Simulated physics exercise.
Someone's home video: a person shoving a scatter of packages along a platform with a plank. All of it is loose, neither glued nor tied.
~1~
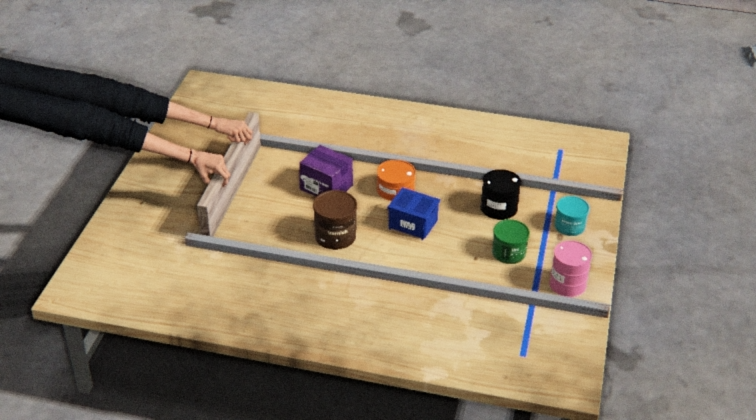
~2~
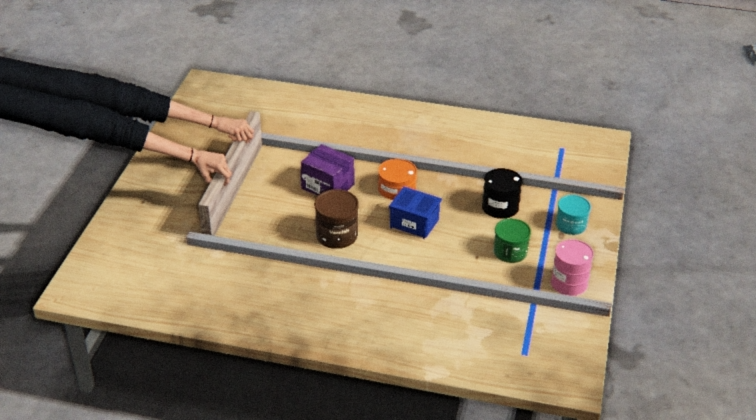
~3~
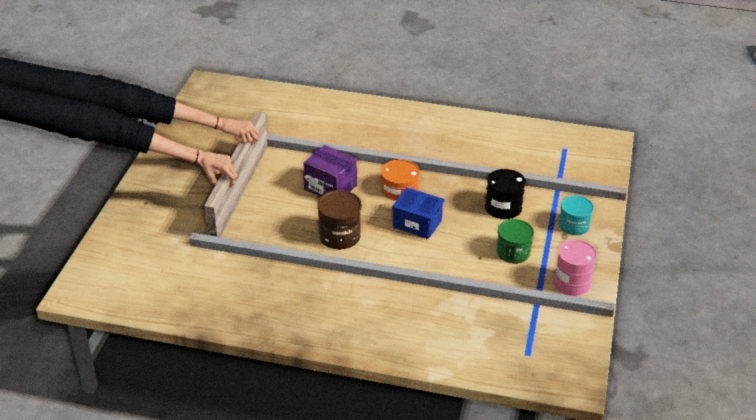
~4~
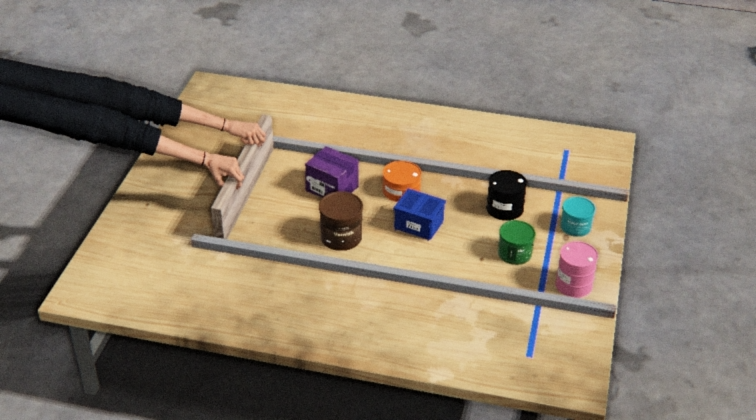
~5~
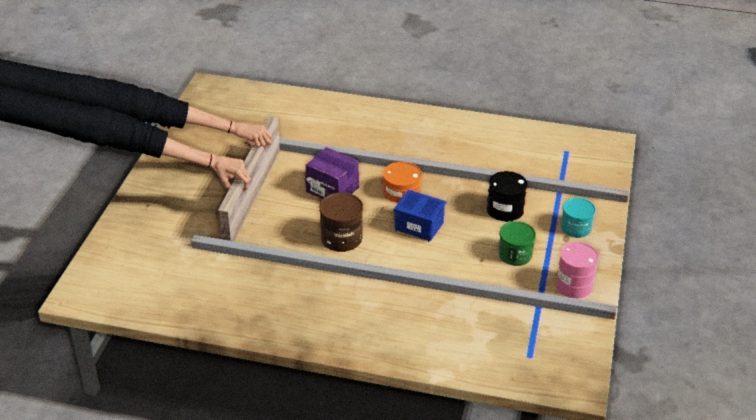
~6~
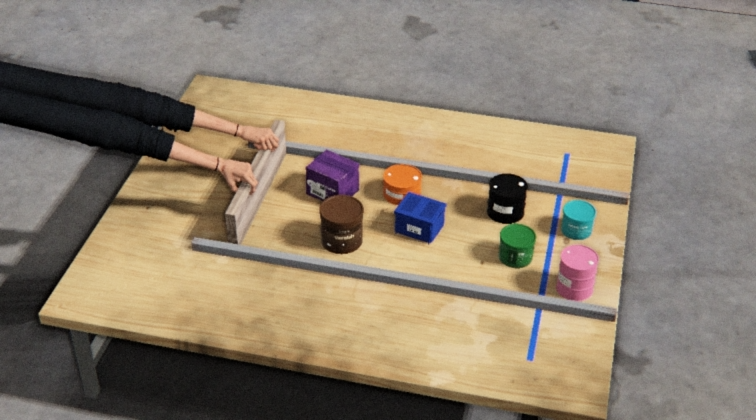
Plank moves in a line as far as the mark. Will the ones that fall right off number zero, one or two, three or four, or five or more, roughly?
They will number one or two.
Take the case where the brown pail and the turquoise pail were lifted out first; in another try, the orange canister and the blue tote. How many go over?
Falls come to 1 the first time and 1 the other time.
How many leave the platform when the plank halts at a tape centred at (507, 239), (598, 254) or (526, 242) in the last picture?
Try by try, 1, 5 and 2.
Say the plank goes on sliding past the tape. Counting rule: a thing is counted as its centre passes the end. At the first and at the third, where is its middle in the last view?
At (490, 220) for the first, at (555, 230) for the third.
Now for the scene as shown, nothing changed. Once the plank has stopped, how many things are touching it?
The answer is 3.
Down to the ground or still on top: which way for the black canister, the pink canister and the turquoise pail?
Taking them in turn, the black canister goes down, the pink canister stays where it is and the turquoise pail goes down.
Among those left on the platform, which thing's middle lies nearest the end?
The orange canister.
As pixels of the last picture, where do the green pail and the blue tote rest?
Final positions - green pail around (607, 263), blue tote around (573, 238).
A little later, none off yet; pink canister at rest near (577, 273); turquoise pail at rest near (578, 220); green pail at rest near (517, 246).
Next, none off yet; pink canister at rest near (577, 273); turquoise pail shifted a little near (587, 223); green pail at rest near (517, 246).
When it is over, the number that fall off is one or two; down, black canister and turquoise pail.
